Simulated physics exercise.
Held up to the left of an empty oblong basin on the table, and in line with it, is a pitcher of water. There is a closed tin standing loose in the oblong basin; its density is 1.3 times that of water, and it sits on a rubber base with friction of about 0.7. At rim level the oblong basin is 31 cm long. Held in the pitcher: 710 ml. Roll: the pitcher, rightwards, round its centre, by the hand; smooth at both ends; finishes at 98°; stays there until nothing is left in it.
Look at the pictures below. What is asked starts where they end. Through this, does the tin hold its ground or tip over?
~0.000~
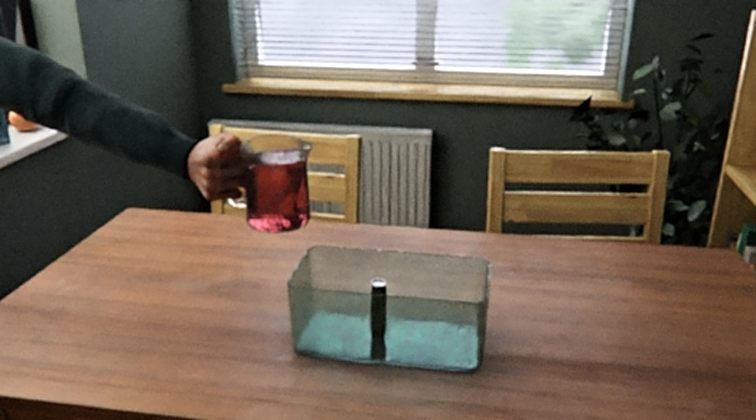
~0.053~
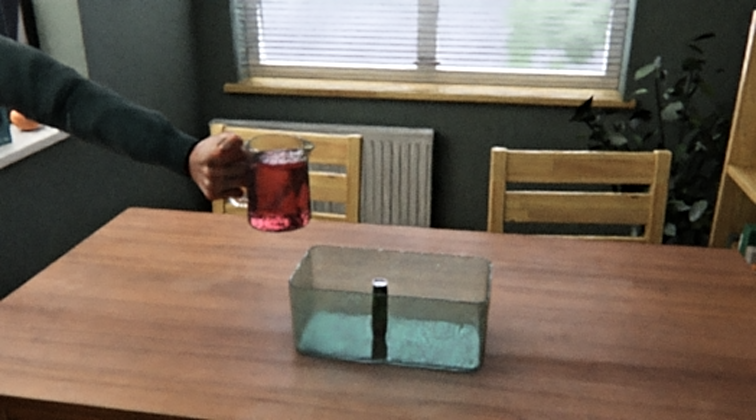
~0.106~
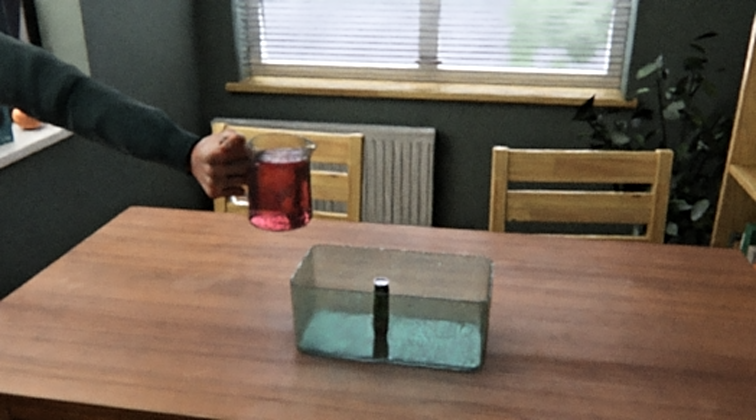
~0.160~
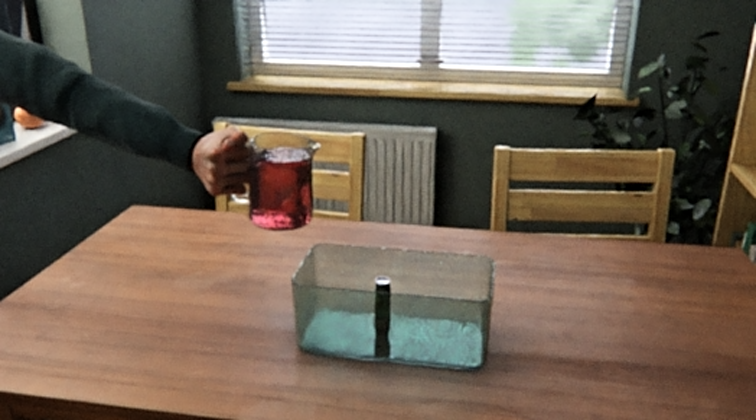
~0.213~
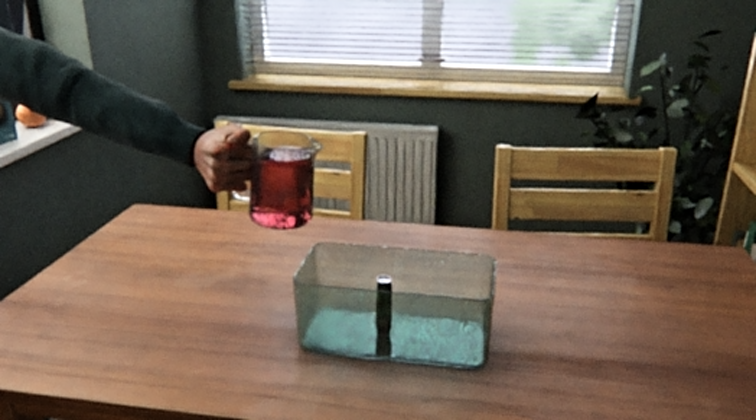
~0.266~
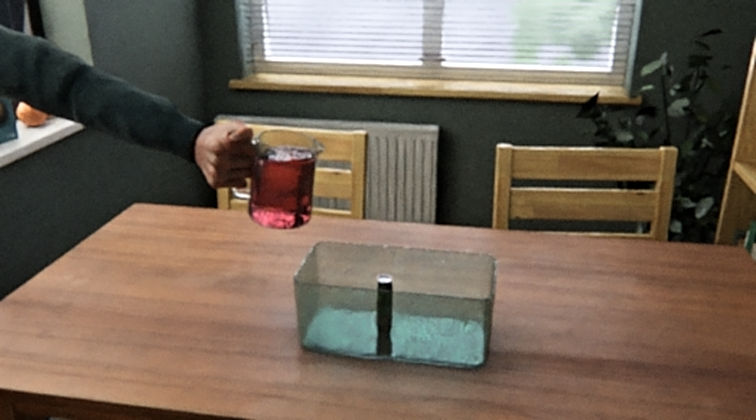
It is tipped over.
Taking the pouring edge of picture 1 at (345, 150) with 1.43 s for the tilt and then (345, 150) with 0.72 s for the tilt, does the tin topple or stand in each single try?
The tin stays vertical the first time and stays vertical the second time.
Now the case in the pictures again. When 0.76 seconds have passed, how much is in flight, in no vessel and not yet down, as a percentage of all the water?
I'd say close to 6 per cent.
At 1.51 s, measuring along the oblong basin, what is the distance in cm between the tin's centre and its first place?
Close to 8 cm.
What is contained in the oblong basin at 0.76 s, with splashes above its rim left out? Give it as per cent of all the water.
The basin holds roughly 0 in a hundred parts at that moment.
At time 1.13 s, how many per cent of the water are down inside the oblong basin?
Some 28 percent of the total.
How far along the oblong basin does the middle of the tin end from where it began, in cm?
In the end the tin's centre has shifted about 8.0 centimetres.
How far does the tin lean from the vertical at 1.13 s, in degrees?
It leans about 0° from upright.
By 0.76 s the tilt is 54° and 93 per cent is still to pour; the tin stands where it began.
By 1.13 s the tilt is 88° and 53 per cent is still to pour; the tin stands where it began.
By 1.51 s the tilt is 98° and 13 per cent is still to pour; the tin lies on its side.
By 1.93 s the tilt is 98° and 2 per cent is still to pour; the tin lies on its side.
At rest the tin lies on its side.
